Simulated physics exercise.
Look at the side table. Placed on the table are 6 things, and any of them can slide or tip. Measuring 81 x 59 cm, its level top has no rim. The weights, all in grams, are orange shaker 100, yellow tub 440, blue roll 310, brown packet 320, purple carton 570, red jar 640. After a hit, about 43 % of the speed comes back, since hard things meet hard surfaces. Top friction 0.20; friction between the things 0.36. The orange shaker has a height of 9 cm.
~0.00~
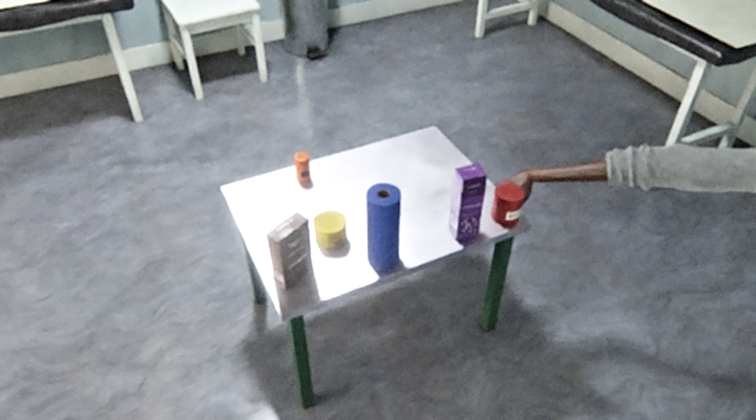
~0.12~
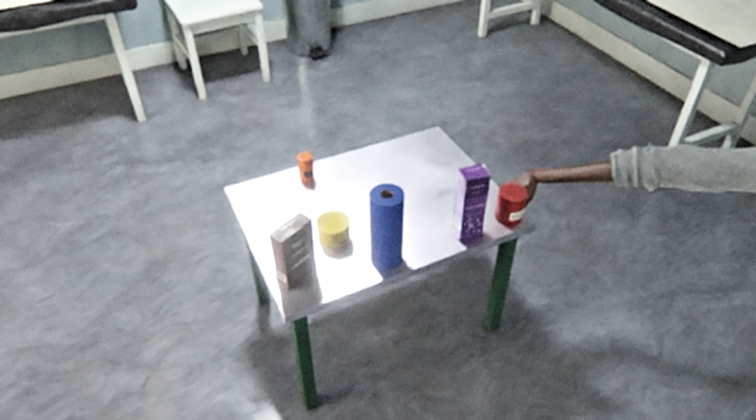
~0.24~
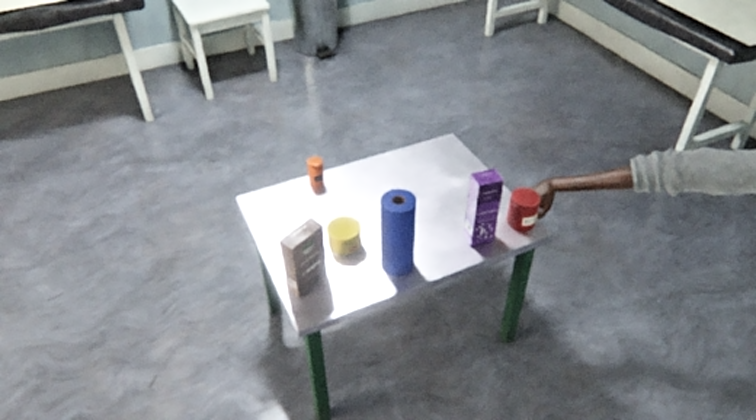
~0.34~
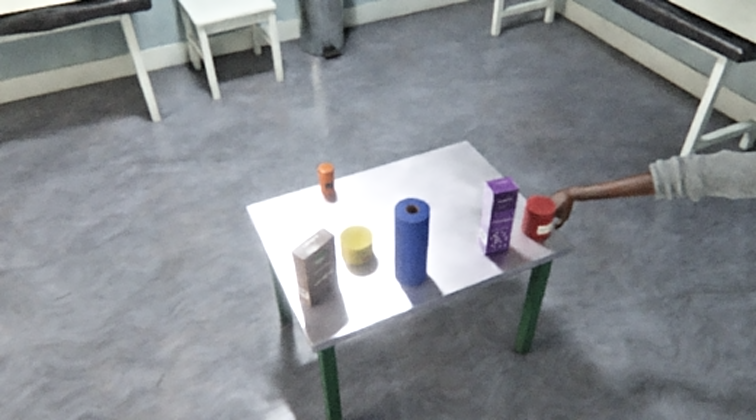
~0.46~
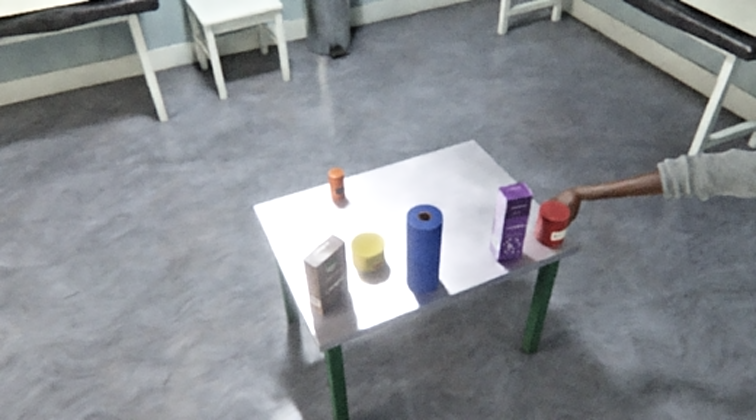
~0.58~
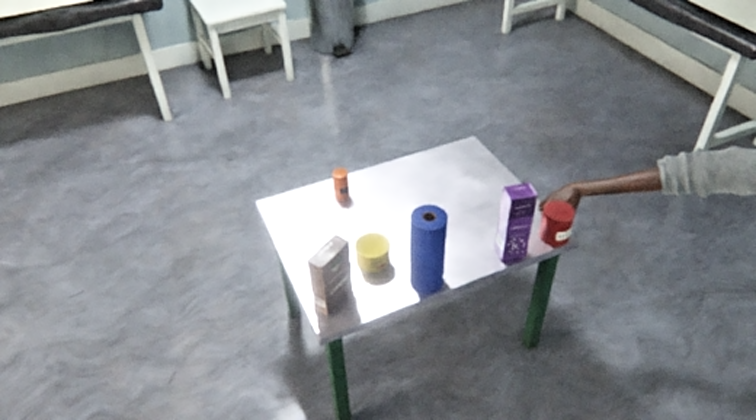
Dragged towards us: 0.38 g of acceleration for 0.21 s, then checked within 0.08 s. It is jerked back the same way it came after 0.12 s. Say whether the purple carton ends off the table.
It does not stay on.
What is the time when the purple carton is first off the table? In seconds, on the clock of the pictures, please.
That comes at close to 0.7 seconds.
Around 0.78 s, purple carton now off the table; yellow tub shifted 7 cm; blue roll shifted 6 cm.
Around 1.58 s, yellow tub shifted 6 cm; blue roll shifted 5 cm; orange shaker shifted 4 cm.
Finally (1.9 s), off the table, purple carton; not toppled but over 5 cm from the start, yellow tub and blue roll; the other 3 still in place (within 5 cm).
